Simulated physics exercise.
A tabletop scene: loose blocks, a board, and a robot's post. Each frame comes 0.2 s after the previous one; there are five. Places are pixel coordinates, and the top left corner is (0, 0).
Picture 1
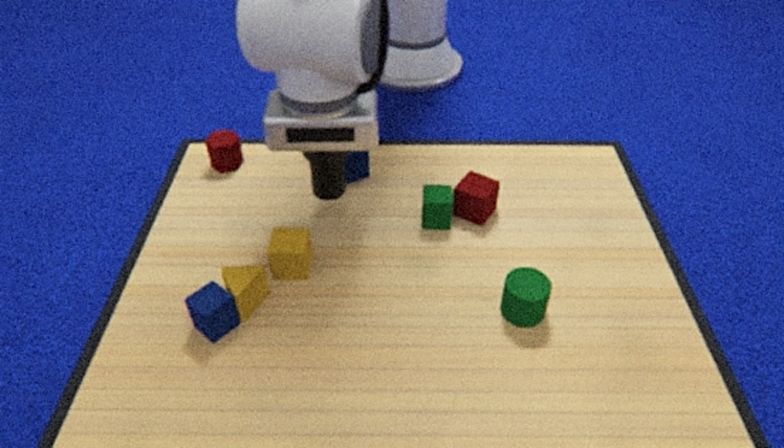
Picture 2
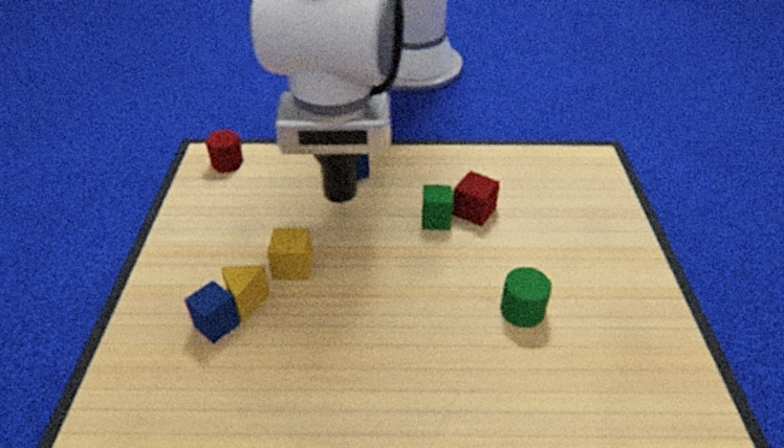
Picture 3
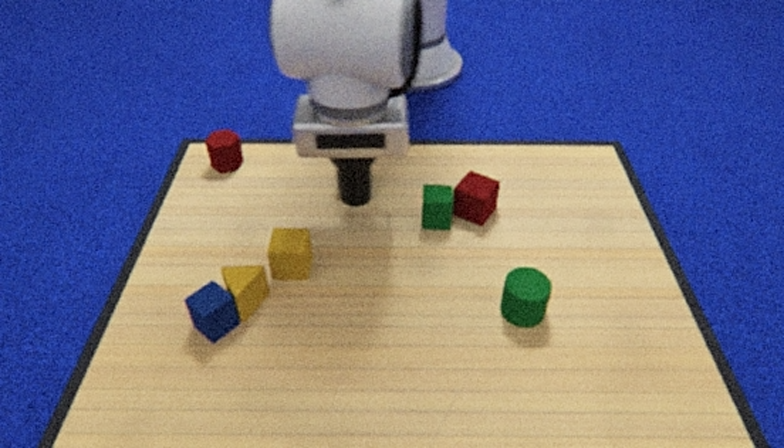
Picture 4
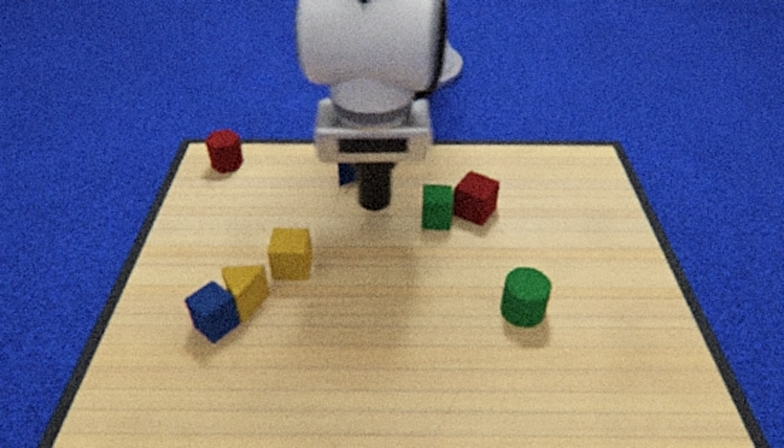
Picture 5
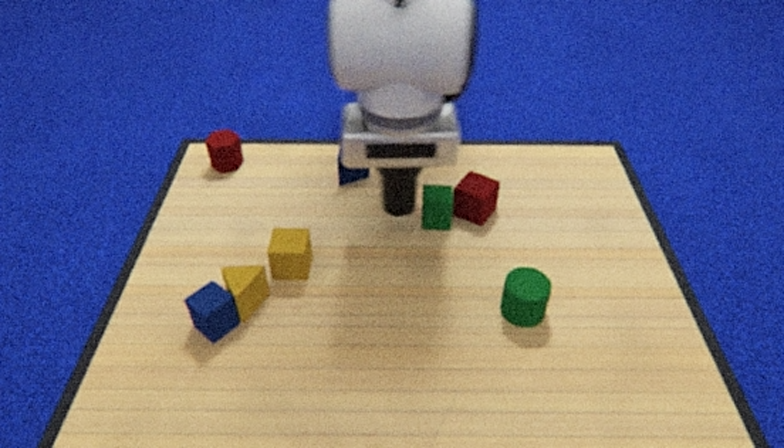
A white robot arm with a dark post hangs over the far side of a pale wooden tabletop on a blue floor, seen from above the near edge. A red cylinder and partly hidden blue block sit behind, green and red blocks right of centre, yellow blocks and a blue cube left, a green cylinder nearer right. The arm slides right and slightly nearer, touching nothing, while the blocks and camera stay still.
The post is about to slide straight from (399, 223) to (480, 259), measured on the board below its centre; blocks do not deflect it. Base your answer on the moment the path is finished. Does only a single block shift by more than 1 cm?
Final answer: Yes.
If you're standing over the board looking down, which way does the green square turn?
Spins counterclockwise.
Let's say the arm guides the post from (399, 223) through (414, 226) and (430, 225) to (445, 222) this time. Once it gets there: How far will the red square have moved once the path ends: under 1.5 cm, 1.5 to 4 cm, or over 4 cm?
It gets moved 1.5 to 4 cm.
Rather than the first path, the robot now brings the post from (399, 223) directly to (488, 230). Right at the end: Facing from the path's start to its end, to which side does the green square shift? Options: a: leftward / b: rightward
Correct choice: A.
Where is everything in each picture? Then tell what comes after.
The first picture shows post's lower end at (329, 190); green square at (438, 193); red square at (478, 184); green circle at (529, 283).
The second picture shows post at (340, 193); blocks still.
The third picture shows post at (355, 197); blocks still.
The fourth picture shows post at (375, 201); blocks still.
The fifth picture shows post at (399, 206); green square at (438, 193); red square at (478, 184); green circle at (529, 283).
What follows on the original path. One third of the way, post at (426, 217); green square at (452, 195), turned 50° anticlockwise.
Two thirds of the way, post at (454, 230); green square at (455, 195), turned 55° anticlockwise; red square at (480, 182).
At the end, post at (482, 242); green square at (455, 195), turned 55° anticlockwise; red square at (480, 182); green circle still.
